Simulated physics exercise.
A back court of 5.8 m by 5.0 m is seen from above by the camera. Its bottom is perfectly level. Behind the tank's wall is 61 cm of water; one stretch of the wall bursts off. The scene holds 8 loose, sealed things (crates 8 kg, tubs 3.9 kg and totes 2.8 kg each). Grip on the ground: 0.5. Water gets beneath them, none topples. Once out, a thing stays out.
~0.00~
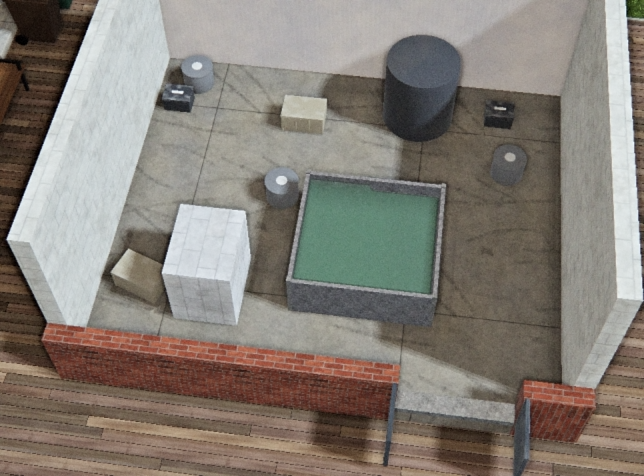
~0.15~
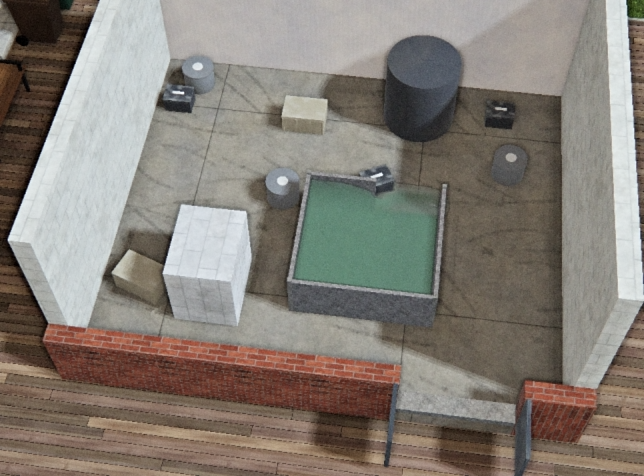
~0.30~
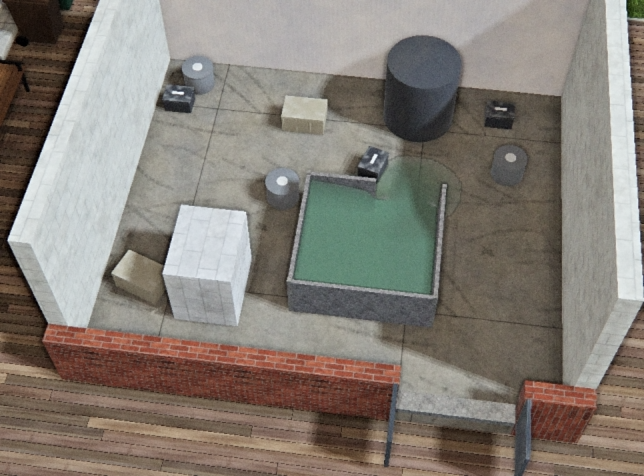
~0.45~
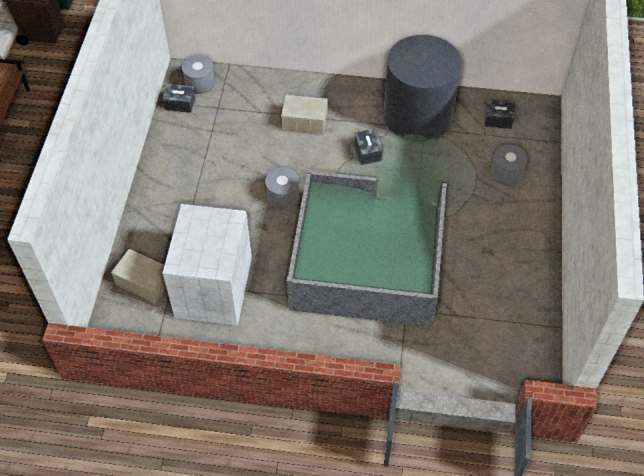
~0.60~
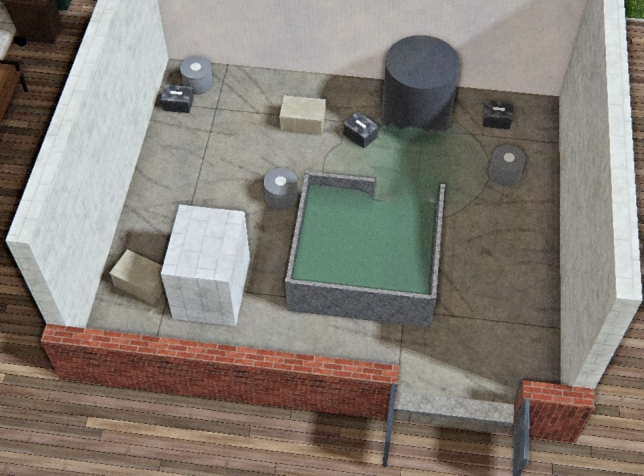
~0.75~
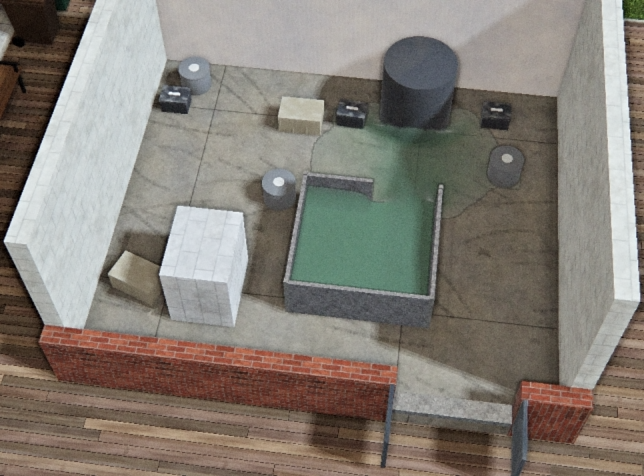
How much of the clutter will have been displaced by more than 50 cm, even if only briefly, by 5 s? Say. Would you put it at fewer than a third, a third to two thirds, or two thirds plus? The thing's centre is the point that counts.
The tally will land in the highest bracket.
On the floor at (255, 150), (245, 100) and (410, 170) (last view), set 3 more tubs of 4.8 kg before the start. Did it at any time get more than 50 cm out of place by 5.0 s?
Taking them one by one: It stays within, then it goes beyond, then it goes beyond.
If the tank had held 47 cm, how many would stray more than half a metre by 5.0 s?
Count under that change: 6.
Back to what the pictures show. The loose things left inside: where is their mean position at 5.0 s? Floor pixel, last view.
(258, 213).
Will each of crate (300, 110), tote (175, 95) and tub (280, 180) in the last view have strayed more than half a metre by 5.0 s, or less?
Well, in turn that's topping it, topping it, not reaching it.
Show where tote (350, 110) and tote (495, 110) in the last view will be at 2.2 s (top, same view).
They should sit about (226, 71) and (541, 82) in the last view.
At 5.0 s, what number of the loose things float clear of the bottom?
Then: 5.
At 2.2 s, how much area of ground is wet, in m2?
Near 13 m2 in all.
After 1.1 s 1 of 8 are over 50 cm from their spots; 0 afloat.
After 2.2 s 4 of 8 are over 50 cm from their spots; 2 afloat.
After 3.5 s 4 of 8 are over 50 cm from their spots; 5 afloat.
After 5.0 s 5 of 8 are over 50 cm from their spots, and 6 have been at some point; 5 afloat.
